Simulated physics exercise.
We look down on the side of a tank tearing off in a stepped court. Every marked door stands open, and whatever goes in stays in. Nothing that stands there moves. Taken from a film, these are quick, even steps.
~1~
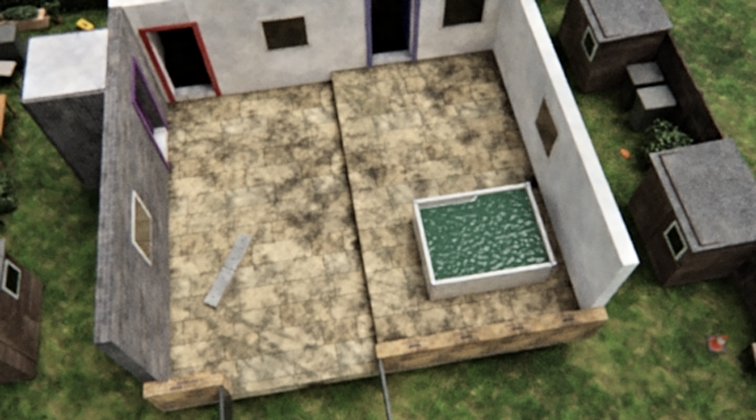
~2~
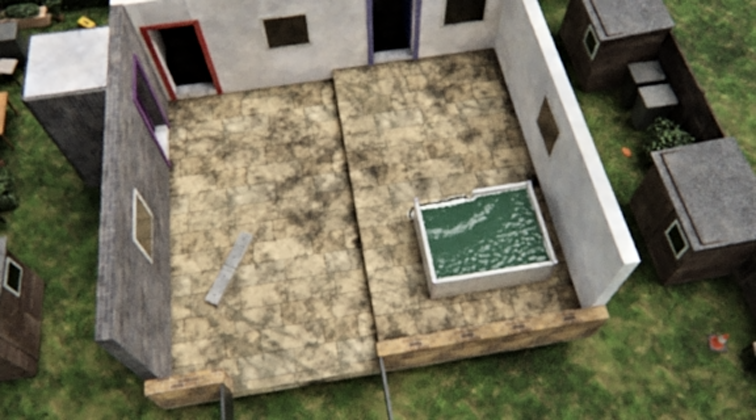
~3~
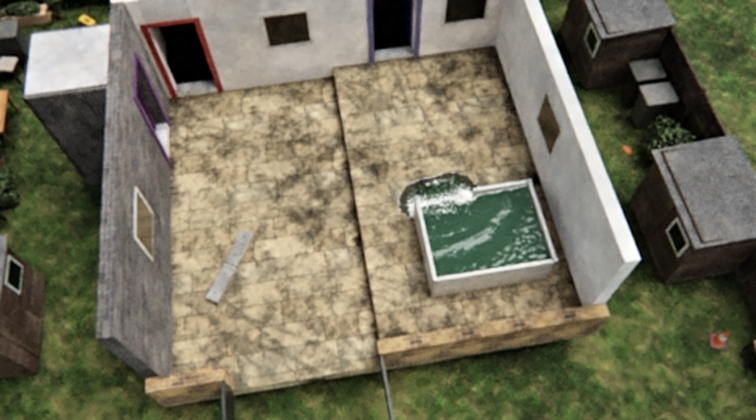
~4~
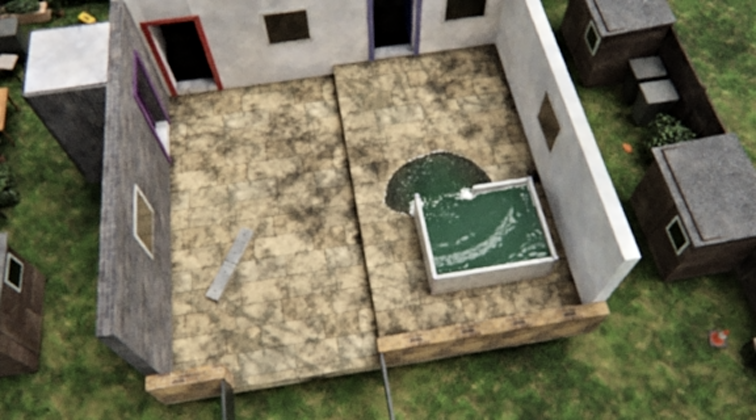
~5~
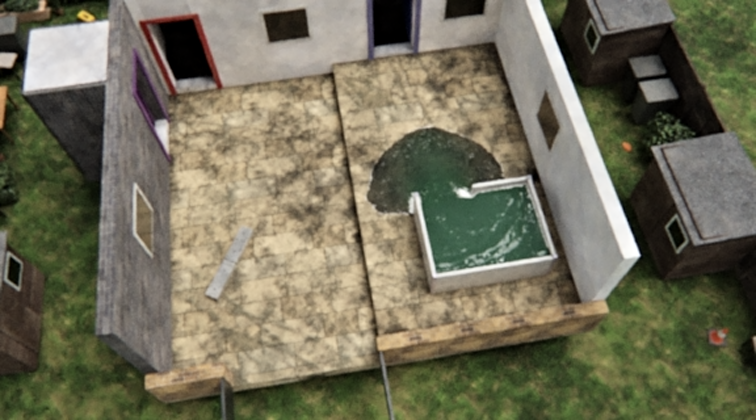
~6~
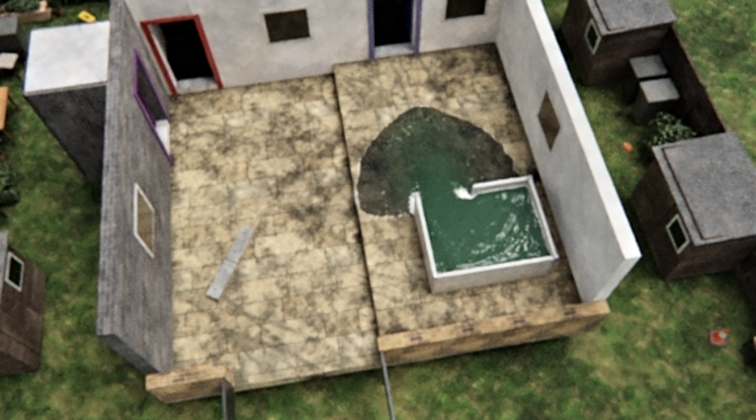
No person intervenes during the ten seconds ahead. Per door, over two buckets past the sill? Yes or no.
Red door no, purple door no, blue door yes.
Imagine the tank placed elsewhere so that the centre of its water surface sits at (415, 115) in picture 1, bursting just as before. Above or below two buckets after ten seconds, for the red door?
The red door remains beneath it.
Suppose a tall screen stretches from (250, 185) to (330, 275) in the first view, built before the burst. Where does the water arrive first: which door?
That is the blue-painted one.
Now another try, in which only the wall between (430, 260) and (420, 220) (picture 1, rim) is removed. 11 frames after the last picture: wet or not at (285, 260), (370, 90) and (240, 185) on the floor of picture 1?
Respectively: Drenched, parched and drenched.
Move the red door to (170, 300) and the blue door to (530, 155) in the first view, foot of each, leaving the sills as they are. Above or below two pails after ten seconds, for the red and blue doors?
Red door stays within it; blue door stays within it.
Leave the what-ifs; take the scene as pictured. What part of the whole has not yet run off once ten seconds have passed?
I'd say around 94 per cent.
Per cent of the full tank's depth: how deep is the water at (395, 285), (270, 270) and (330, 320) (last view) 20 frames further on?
I'd say around 0 per cent, then 0 per cent, then 0 per cent.
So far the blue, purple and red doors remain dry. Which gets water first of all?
Soonest: The blue door.
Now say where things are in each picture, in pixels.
The first frame shows still water in the open tank at (482, 234).
In the second frame, water pours out on the open tank's far side and has run to a hidden place.
In the third frame, the front is at (461, 178), out from the gap on the open tank's far side.
In the fourth frame, water pours out on the open tank's far side and has run to (447, 155).
In the fifth frame, water pours out on the open tank's far side and has run to (434, 130).
In the sixth frame, water pours out on the open tank's far side and has run to (413, 110).
A moment on, water covers 30 % of the floor; the red door not reached, the purple door not reached, the blue door wet at the sill, nothing in.
Next, water covers 40 % of the floor; the red door not reached, the purple door not reached, the blue door over two buckets in.
Then, water covers 45 % of the floor; the red door wet at the sill, nothing in, the purple door not reached, the blue door far over two buckets in.
Later, water covers 60 % of the floor; the red door wet at the sill, nothing in, the purple door wet at the sill, nothing in, the blue door far over two buckets in.
In the end, water covers 85 % of the floor; the red door wet at the sill, nothing in, the purple door wet at the sill, nothing in, the blue door far over two buckets in.
